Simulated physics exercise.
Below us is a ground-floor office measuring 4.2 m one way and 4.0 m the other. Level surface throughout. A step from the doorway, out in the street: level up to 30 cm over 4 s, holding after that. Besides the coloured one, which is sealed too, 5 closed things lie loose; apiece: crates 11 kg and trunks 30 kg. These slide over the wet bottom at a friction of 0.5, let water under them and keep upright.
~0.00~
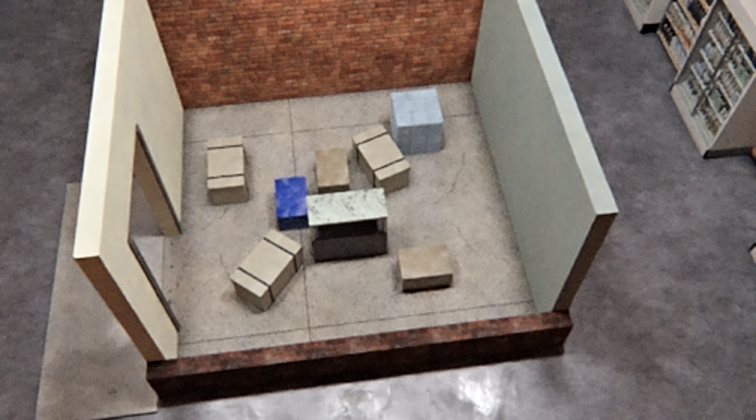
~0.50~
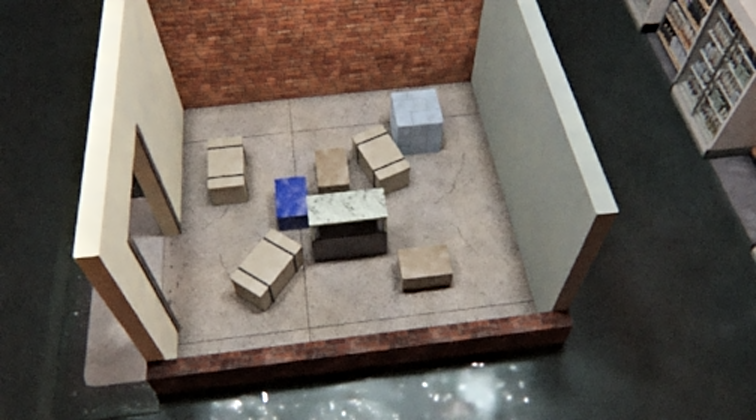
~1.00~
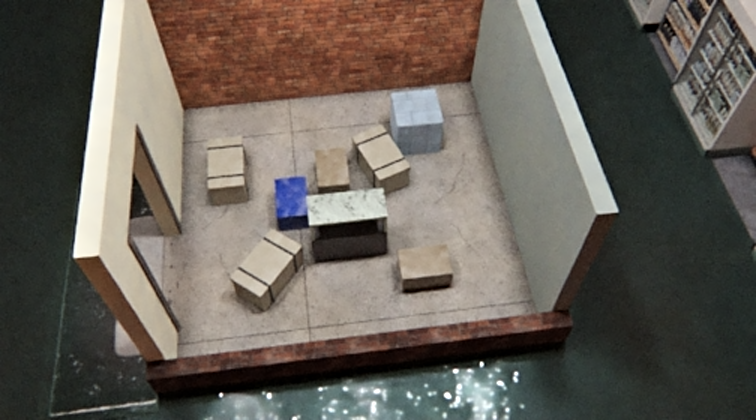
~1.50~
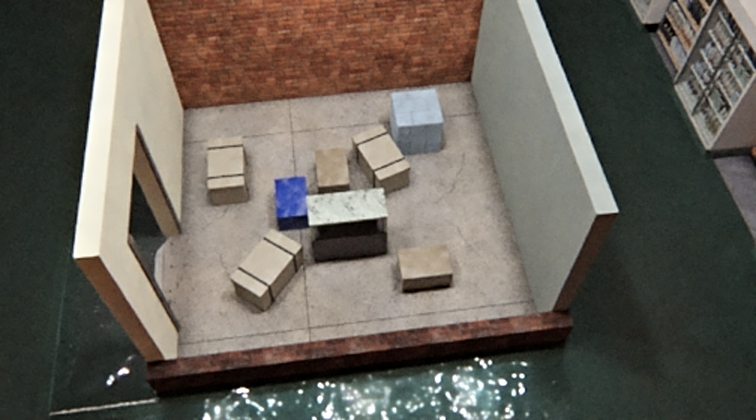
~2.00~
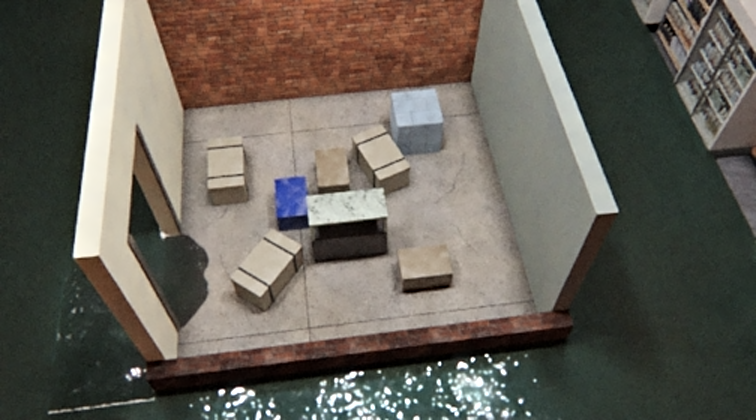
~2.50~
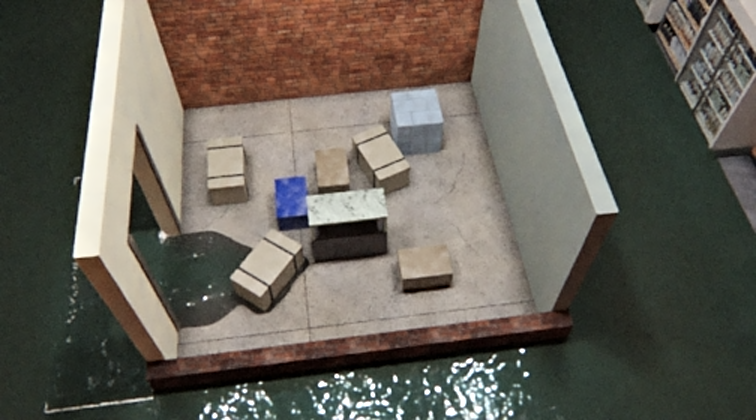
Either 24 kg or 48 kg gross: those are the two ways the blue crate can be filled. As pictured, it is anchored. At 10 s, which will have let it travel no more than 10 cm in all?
It is going to need more than either figure.
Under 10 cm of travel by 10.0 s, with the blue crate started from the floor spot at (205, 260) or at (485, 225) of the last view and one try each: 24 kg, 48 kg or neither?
Taking the two spots in turn, neither keeps it, then neither keeps it.
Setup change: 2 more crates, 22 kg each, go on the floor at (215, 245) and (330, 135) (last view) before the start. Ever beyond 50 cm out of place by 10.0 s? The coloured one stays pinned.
The first is further, the second not as far.
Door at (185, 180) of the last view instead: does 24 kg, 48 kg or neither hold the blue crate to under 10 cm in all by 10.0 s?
So neither mass does it.
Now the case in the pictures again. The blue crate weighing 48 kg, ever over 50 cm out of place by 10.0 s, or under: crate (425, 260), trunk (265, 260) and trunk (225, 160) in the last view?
Results in sequence: Threshold exceeded; threshold exceeded; threshold not reached.
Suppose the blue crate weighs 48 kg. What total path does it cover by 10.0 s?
I'd say close to 30 cm in total.
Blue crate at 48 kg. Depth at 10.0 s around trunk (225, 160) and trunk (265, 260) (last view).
First about 9 cm, second about 18 cm.
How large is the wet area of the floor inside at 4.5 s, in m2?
Some 6.5 m2.
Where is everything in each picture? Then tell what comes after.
The first picture shows the blue crate at (291, 196) rests on the ground; water covers 0.0 m2; 0 of 6 have shifted.
The second picture shows the blue crate at (291, 196), on the bottom; water covers 0.0 m2; 0 of 6 have shifted.
The third picture shows the blue crate at (291, 196), on the bottom; 0.0 m2 under water; 0 of 6 have shifted.
The fourth picture shows the blue crate at (291, 196), on the bottom; water covers 0.0 m2; 0 of 6 have shifted.
The fifth picture shows the blue crate at (291, 196) rests on the ground; 0.3 m2 under water; 0 of 6 have shifted.
The sixth picture shows the blue crate at (291, 196) rests on the ground; water covers 0.9 m2; 0 of 6 have shifted.
After 3.5 s the blue crate would be 1 cm from its start with 24 kg and 0 cm from its start with 48 kg; 6 cm of water round it then.
After 4.5 s the blue crate would be 43 cm from its start with 24 kg and 3 cm from its start with 48 kg; 10 cm of water round it then.
After 7.0 s the blue crate would be 51 cm from its start with 24 kg and 31 cm from its start with 48 kg; 7 cm of water round it then.
After 10.0 s the blue crate would be 56 cm from its start with 24 kg and 31 cm from its start with 48 kg; 13 cm of water round it then.
